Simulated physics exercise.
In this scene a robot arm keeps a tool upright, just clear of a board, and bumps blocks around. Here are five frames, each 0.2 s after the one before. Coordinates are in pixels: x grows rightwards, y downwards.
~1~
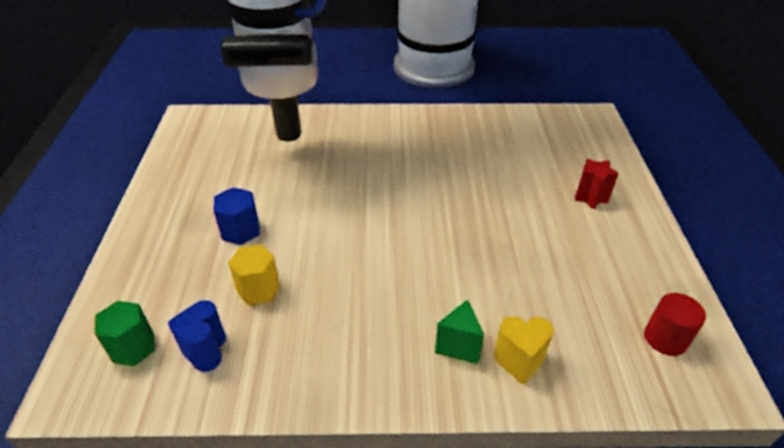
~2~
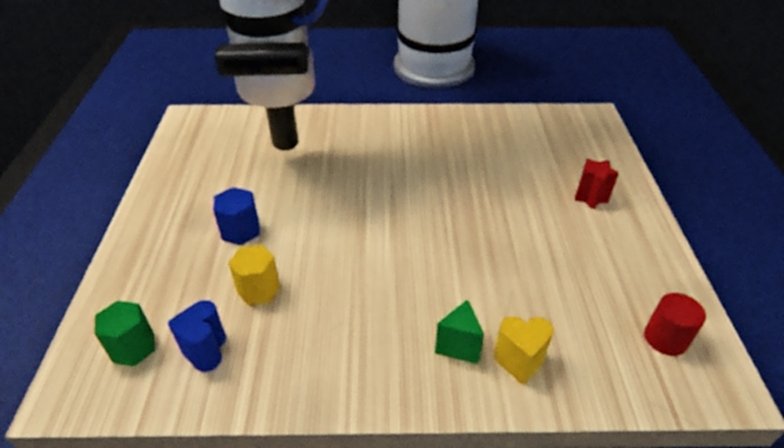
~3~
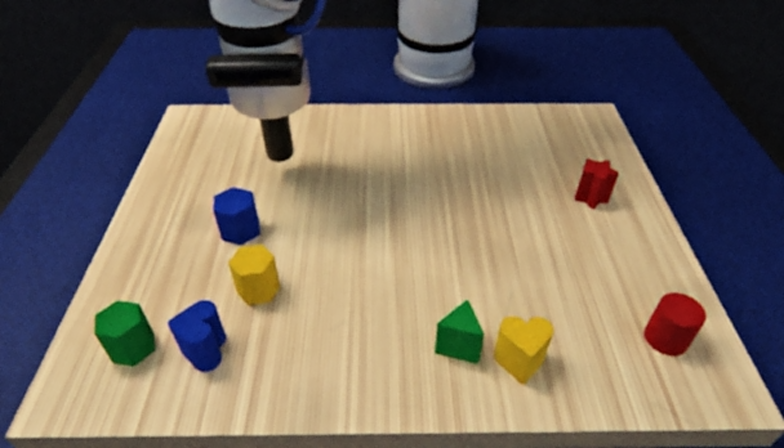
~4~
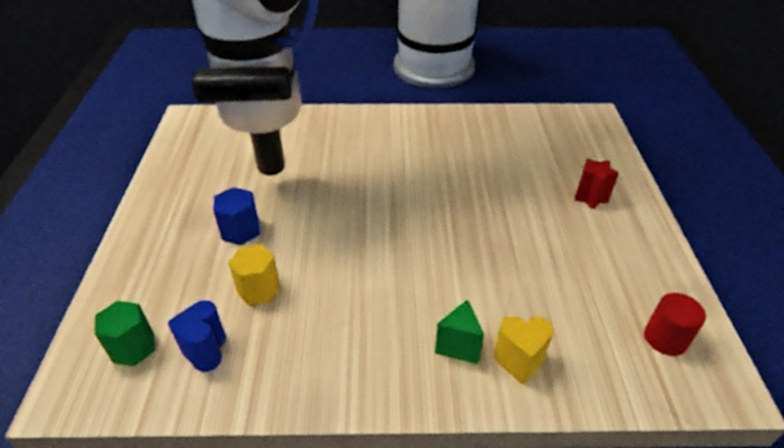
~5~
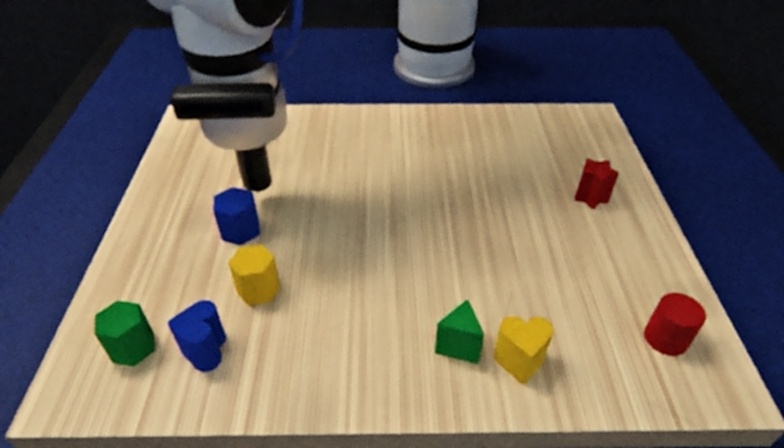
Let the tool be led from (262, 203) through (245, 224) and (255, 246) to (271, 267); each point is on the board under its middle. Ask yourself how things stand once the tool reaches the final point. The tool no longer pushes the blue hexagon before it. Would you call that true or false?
This is true.
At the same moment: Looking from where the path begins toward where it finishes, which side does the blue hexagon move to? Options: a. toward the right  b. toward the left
Option a.
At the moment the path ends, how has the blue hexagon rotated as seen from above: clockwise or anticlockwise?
Looking down: Clockwise.
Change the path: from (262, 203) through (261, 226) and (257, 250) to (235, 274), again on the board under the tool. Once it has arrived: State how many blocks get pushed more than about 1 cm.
One.
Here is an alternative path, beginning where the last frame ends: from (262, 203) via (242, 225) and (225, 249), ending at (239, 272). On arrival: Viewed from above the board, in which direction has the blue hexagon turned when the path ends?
It goes round the way clock hands do.
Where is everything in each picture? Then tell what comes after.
In the first picture, lower end of the tool at (289, 136), tops of blocks, blue hexagon at (233, 200), yellow hexagon at (251, 259).
In the second picture, tool at (286, 144), blocks as before.
In the third picture, tool at (280, 155), blocks as before.
In the fourth picture, tool at (272, 168), blocks as before.
In the fifth picture, tool at (258, 184), blue hexagon at (233, 200), yellow hexagon at (251, 259).
On the path given first. One third of the way, tool at (240, 205); blue hexagon at (219, 217).
Two thirds of the way, tool at (250, 227); blue hexagon at (214, 232), turned 30° clockwise.
At the end, tool at (267, 248); blue hexagon at (214, 232), turned 30° clockwise; yellow hexagon at (251, 264), turned 15° clockwise.
